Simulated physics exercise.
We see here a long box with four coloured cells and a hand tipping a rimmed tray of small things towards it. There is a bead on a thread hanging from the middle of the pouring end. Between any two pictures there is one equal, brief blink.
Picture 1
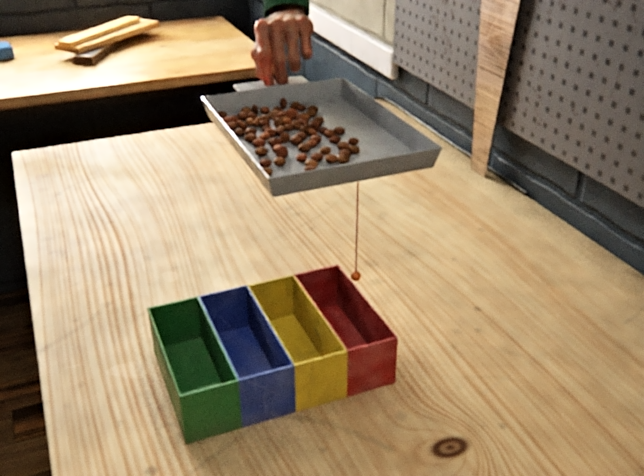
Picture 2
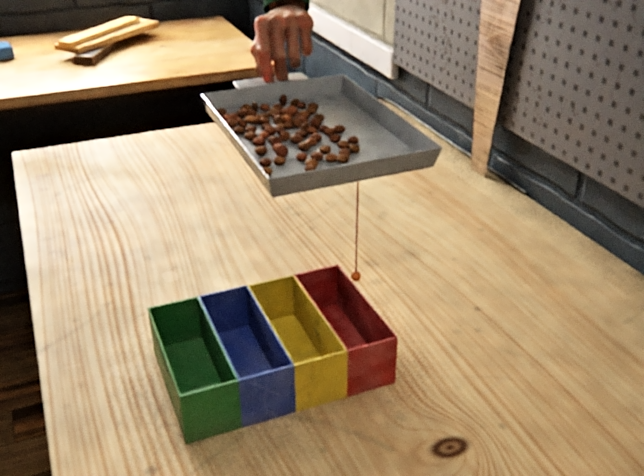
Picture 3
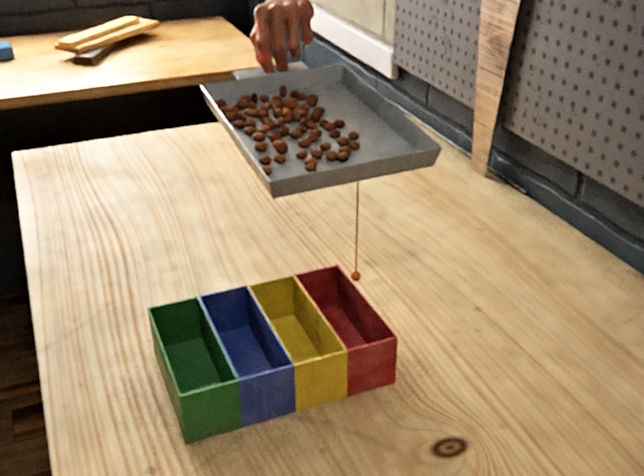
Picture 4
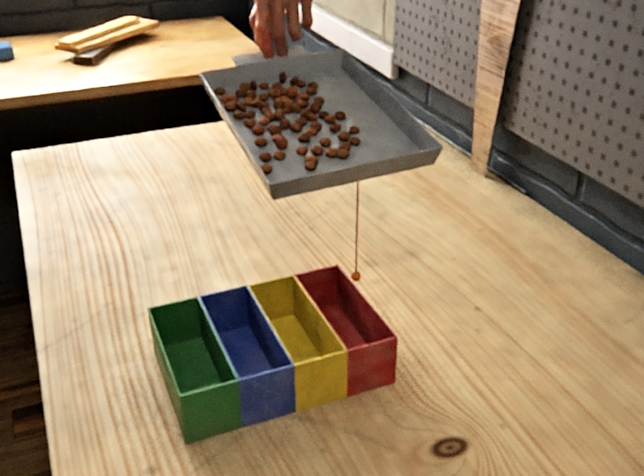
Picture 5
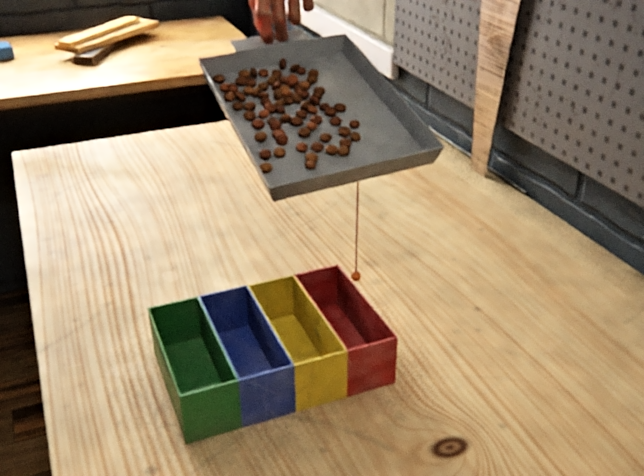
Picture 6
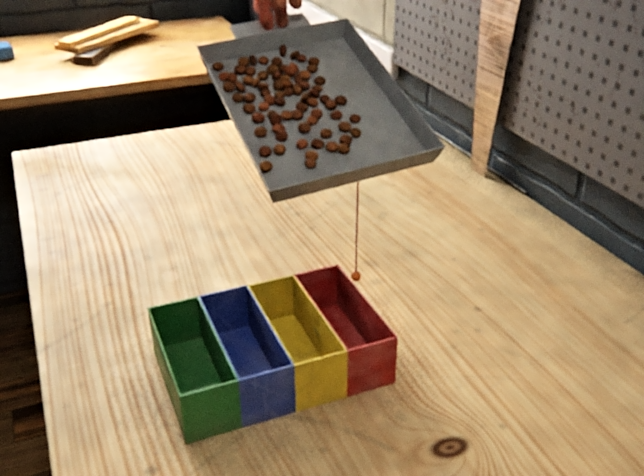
A grey rimmed tray of small brown pieces is held by a hand above a pale wooden workbench, seen from a raised, unmoving viewpoint. Below it sits a long box with green, blue, yellow and red cells from left to right, while an orange bead hangs on a thread from the tray's front edge. The hand gradually lifts the tray's far side, steepening its slant, with the near left corner lowest.
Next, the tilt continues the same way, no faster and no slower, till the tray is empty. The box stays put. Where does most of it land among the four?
Most of it lands in the yellow cell.
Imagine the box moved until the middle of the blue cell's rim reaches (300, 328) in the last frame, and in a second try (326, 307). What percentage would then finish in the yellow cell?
Around 30 and then 10 per cent.
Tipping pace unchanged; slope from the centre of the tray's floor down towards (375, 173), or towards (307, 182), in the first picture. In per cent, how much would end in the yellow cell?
Shares, approx.: 0 %, then 70 %.
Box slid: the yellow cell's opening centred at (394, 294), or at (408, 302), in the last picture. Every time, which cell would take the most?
The first try: That green cell. The second: The cell in green.
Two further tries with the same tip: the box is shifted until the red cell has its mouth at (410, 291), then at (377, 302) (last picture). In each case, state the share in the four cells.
The first yields 100 per cent and the second 100 per cent.
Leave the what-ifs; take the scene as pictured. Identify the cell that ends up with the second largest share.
Ranked second: The red one.
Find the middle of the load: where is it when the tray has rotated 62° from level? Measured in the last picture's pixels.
The middle of the pieces lands at roughly (308, 171).
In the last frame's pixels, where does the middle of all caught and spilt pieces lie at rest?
Somewhere around (309, 361) in the final view.
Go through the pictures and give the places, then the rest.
Corners of the pouring end (273, 175) and (435, 146), level; middle of the load (289, 127), bits of dog kibble; bead on its thread (356, 276); green cell (211, 407); blue cell (268, 392); yellow cell (321, 377); red cell (372, 362), in the first frame.
Corners of the pouring end (273, 175) and (435, 146), level; middle of the load (288, 125), in the second frame.
Corners of the pouring end (273, 177) and (435, 145), tipped barely, lowest at the left corner; middle of the load (288, 119), in the third frame.
Corners of the pouring end (273, 180) and (436, 145), tipped a little, lowest at the left corner; middle of the load (288, 110), in the fourth frame.
Corners of the pouring end (273, 182) and (437, 144), tipped a little, lowest at the left corner; middle of the load (288, 101), in the fifth frame.
Corners of the pouring end (273, 185) and (438, 144), tipped clearly, lowest at the left corner; middle of the load (288, 92); green cell (211, 407); blue cell (268, 392); yellow cell (321, 377); red cell (372, 362), in the sixth frame.
Just after the last frame, tray tipped steeply; every one on the tray.
A moment on, tray tipped right over; roughly half on the tray; roughly a quarter in the yellow cell; about a tenth in the red cell; just a few in the blue cell; about a tenth falling or outside the box.
Further on, tray tipped past a quarter turn; roughly two thirds in the yellow cell; roughly a third in the red cell; just a few in the blue cell; just a few falling or outside the box.
When it is over, tray tipped past a quarter turn; roughly two thirds in the yellow cell; roughly a third in the red cell; just a few in the blue cell; not one in the green cell; just a few outside the box.
